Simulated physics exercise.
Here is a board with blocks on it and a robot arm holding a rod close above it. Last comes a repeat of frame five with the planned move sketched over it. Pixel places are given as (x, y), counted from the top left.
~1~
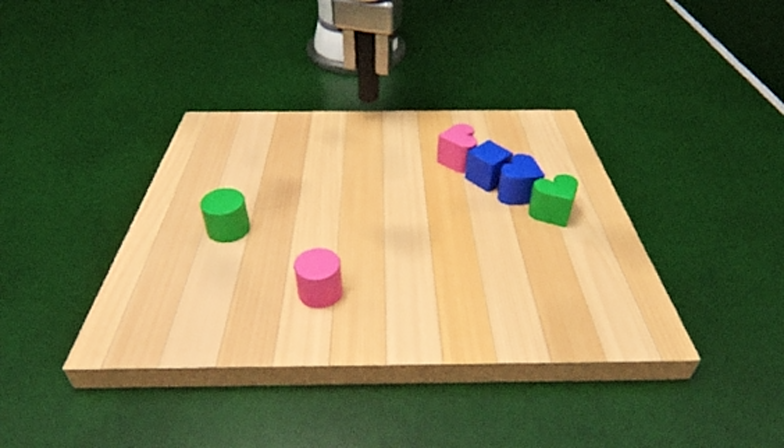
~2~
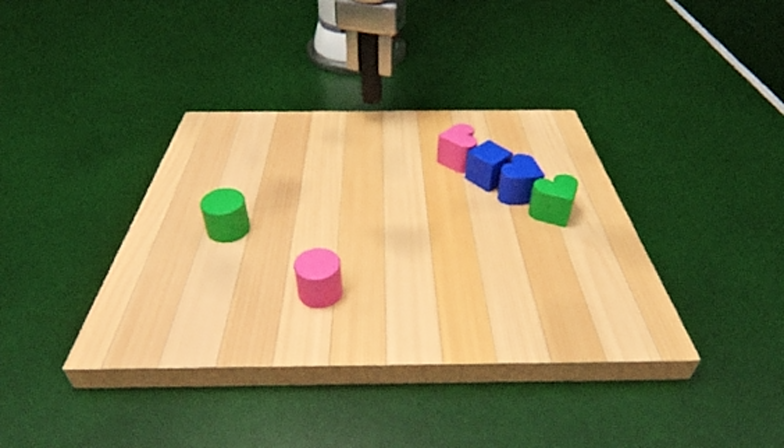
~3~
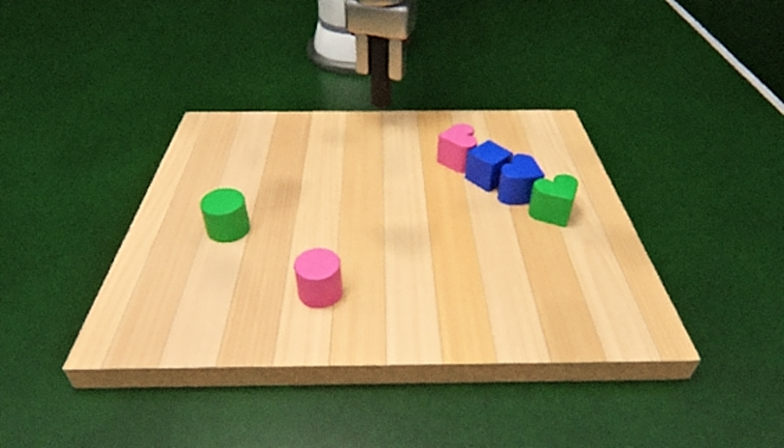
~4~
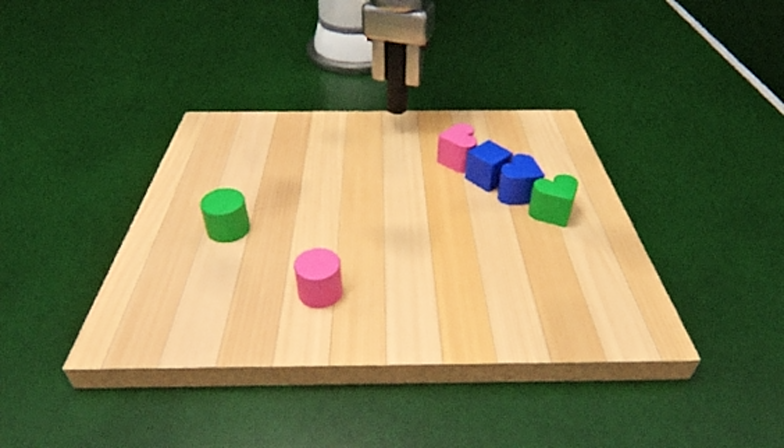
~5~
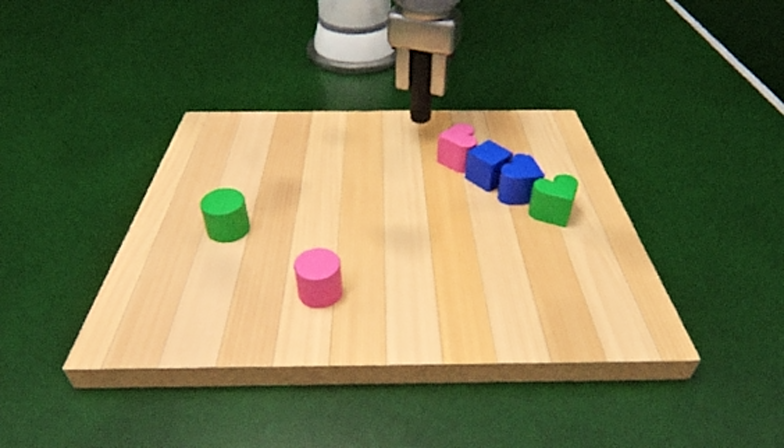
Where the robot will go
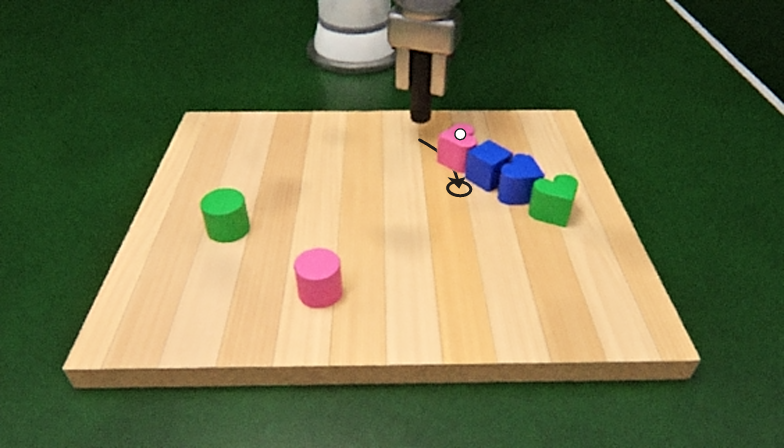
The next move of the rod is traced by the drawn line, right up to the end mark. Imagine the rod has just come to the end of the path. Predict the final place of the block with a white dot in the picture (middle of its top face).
Its top middle is near (486, 173).
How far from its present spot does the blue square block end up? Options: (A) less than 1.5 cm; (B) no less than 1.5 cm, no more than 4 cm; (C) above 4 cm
My pick is C.
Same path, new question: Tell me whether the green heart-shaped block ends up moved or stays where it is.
The green heart-shaped block will be pushed away from where it stands.
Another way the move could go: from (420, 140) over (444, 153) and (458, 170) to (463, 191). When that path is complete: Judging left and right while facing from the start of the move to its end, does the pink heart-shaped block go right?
That would be a yes.
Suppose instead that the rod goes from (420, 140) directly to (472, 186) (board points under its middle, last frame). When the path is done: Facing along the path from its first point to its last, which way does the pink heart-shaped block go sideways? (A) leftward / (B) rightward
A: Leftward.
Path on the board, from (420, 140) over (440, 153) and (454, 169) to (459, 189); the dot is on the pink heart-shaped block.
On the path given first. One third of the way, rod (441, 133); pink heart-shaped block (463, 136).
Two thirds of the way, rod (456, 150); pink heart-shaped block (478, 154); blue square block (512, 169), turned 35° anticlockwise; blue heart-shaped block (547, 175), turned 20° anticlockwise; green heart-shaped block (572, 192).
At the end, rod (461, 168); pink heart-shaped block (486, 173); blue square block (521, 176), turned 50° anticlockwise; blue heart-shaped block (556, 176), turned 40° anticlockwise; green heart-shaped block (578, 196), turned 15° anticlockwise.
